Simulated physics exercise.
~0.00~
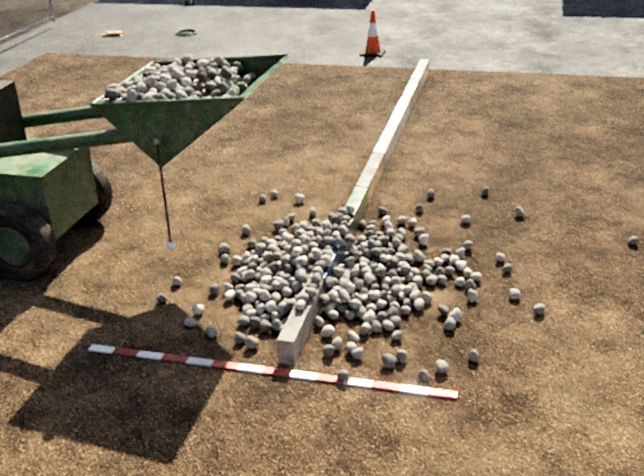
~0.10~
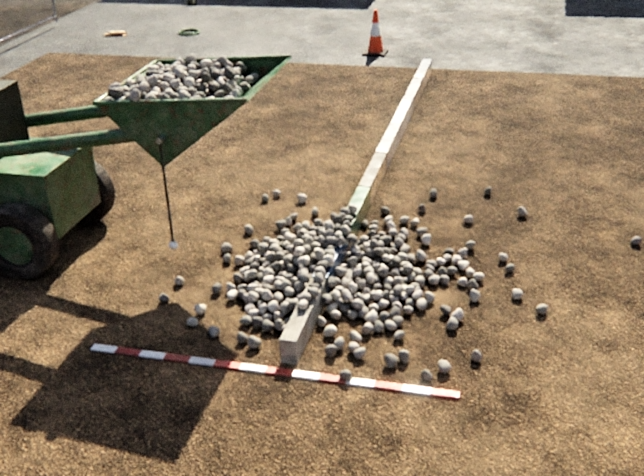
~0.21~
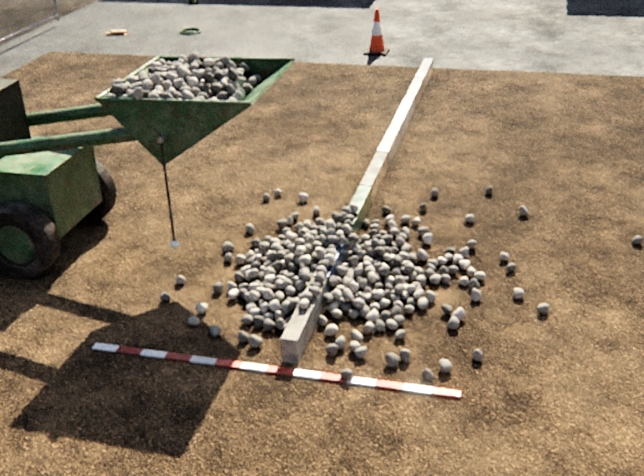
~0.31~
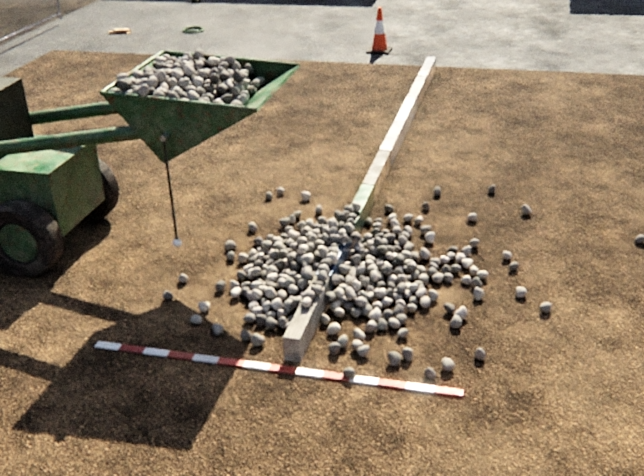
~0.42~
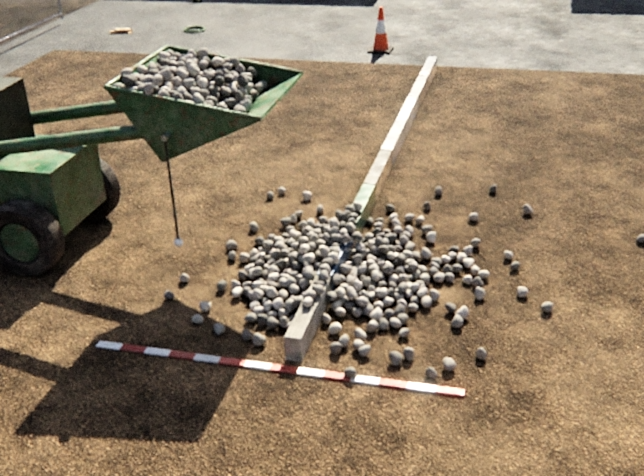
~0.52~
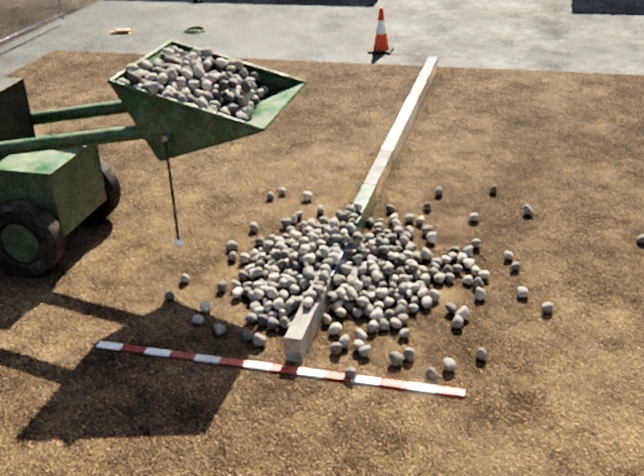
On a patch of brown gravelly ground, a green loader's bucket full of pale stones slowly tilted down to the right, while the scattered pile of stones across the long pale kerb lay still.
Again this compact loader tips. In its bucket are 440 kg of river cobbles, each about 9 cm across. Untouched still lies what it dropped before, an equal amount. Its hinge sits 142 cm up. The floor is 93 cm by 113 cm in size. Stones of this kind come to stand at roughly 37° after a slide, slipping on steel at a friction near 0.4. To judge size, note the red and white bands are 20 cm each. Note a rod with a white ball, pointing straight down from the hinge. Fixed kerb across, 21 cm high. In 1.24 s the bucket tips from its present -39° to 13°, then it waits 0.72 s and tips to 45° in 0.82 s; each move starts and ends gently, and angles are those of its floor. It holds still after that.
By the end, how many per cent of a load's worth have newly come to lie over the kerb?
About 21 per cent have newly come to lie there.
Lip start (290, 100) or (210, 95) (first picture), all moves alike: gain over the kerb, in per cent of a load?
I'd guess close to 70 per cent first and close to 0 per cent second.
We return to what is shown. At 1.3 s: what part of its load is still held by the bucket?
About 100 per cent is held.
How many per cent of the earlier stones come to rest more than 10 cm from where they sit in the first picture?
Close to 10 per cent.
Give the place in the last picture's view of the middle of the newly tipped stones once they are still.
Their middle is at about (300, 252).
After 0.9 s the floor is at 5°; in per cent of one load, 100 in the bucket, 57 on this side of the kerb, 43 over the kerb; the foremost stones are at (530, 274).
After 1.3 s the floor is at 13°; in per cent of one load, 98 in the bucket, 59 on this side of the kerb, 43 over the kerb; the foremost stones are at (530, 274).
After 3.2 s the floor is at 45°; in per cent of one load, 0 in the bucket, 138 on this side of the kerb, 62 over the kerb; the foremost stones are at (530, 274).
After 5.9 s the floor is at 45°; in per cent of one load, 0 in the bucket, 136 on this side of the kerb, 63 over the kerb; the foremost stones are at (530, 274). Net gain over the kerb, 21.
